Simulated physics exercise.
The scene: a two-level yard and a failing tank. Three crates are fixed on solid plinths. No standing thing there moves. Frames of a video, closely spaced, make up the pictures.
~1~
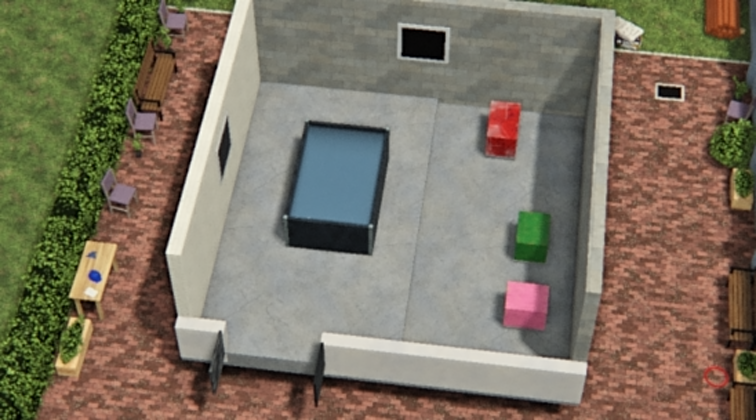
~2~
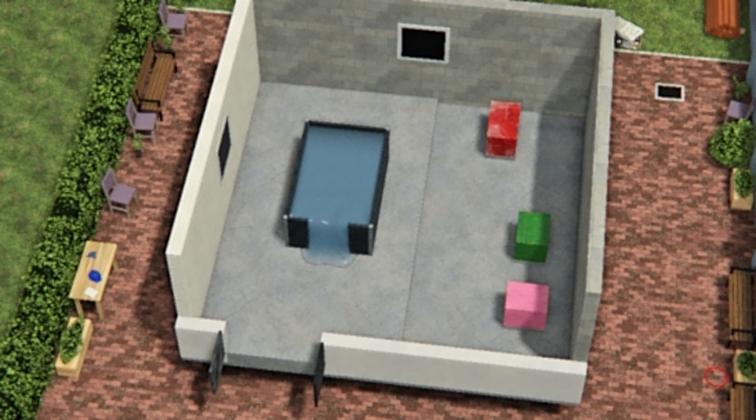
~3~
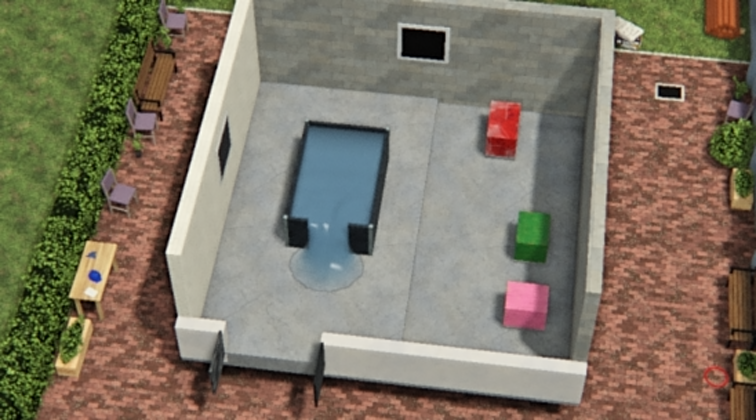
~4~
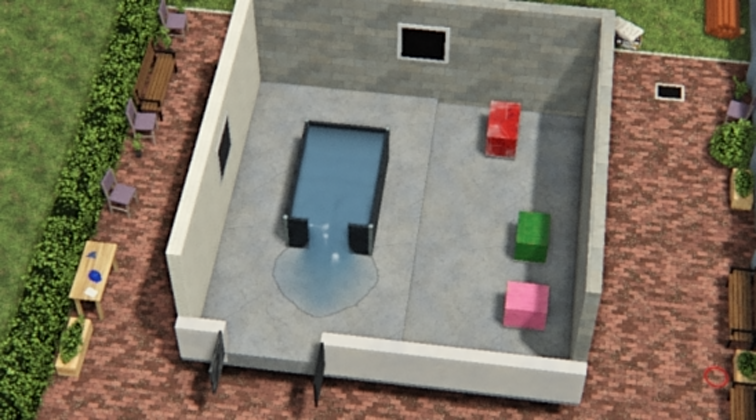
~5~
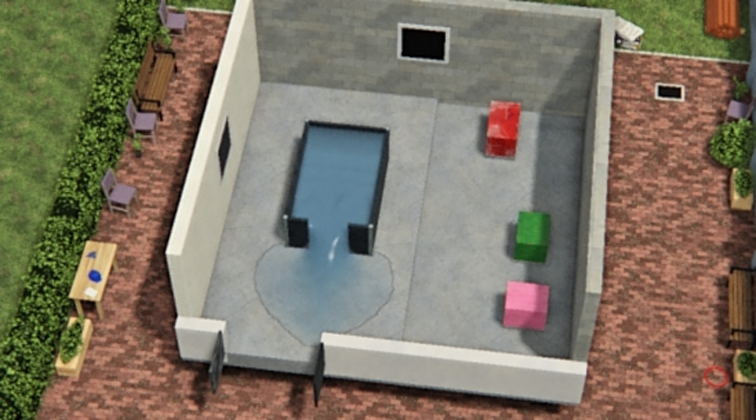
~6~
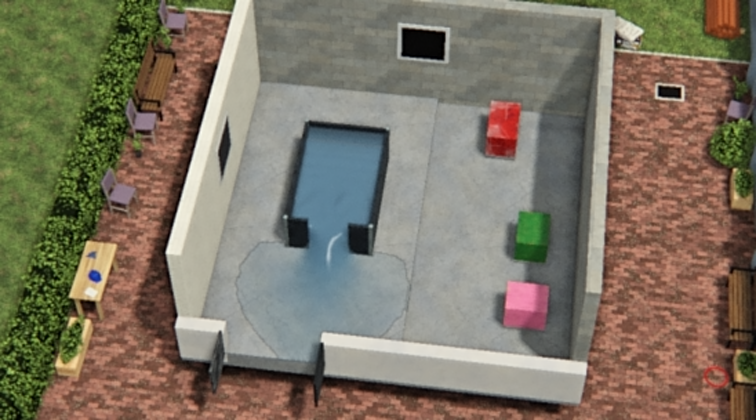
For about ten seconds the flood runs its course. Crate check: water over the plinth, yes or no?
Green crate yes, pink crate yes, red crate no.
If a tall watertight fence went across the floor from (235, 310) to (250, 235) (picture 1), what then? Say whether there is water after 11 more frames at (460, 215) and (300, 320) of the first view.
As listed: No water, covered.
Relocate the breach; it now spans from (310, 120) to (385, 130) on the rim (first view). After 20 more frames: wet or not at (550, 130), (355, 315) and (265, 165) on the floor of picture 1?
First: Reached by the flood. Second: Spared by the leak. Third: Reached by the flood.
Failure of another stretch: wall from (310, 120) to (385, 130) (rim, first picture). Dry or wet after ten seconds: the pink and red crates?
Note - pink goes wet, red goes wet.
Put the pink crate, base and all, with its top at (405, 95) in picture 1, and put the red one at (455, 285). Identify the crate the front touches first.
The red one.
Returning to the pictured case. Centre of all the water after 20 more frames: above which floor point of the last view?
About (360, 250) in the last view.
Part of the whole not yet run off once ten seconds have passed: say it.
The share not yet gone is roughly 56 percent.
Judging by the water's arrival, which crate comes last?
My answer is the red one.
A moment on, water covers 25 % of the floor; the green crate not reached, the pink crate not reached, the red crate not reached.
Next, water covers 25 % of the floor; the green crate not reached, the pink crate not reached, the red crate not reached.
Then, water covers 35 % of the floor; the green crate water round its plinth, the pink crate water round its plinth, the red crate not reached.
Later, water covers 60 % of the floor; the green crate water round its plinth, the pink crate water round its plinth, the red crate water round its plinth.
In the end, water covers 75 % of the floor; the green crate was topped, the pink crate was topped, the red crate stayed above the water.
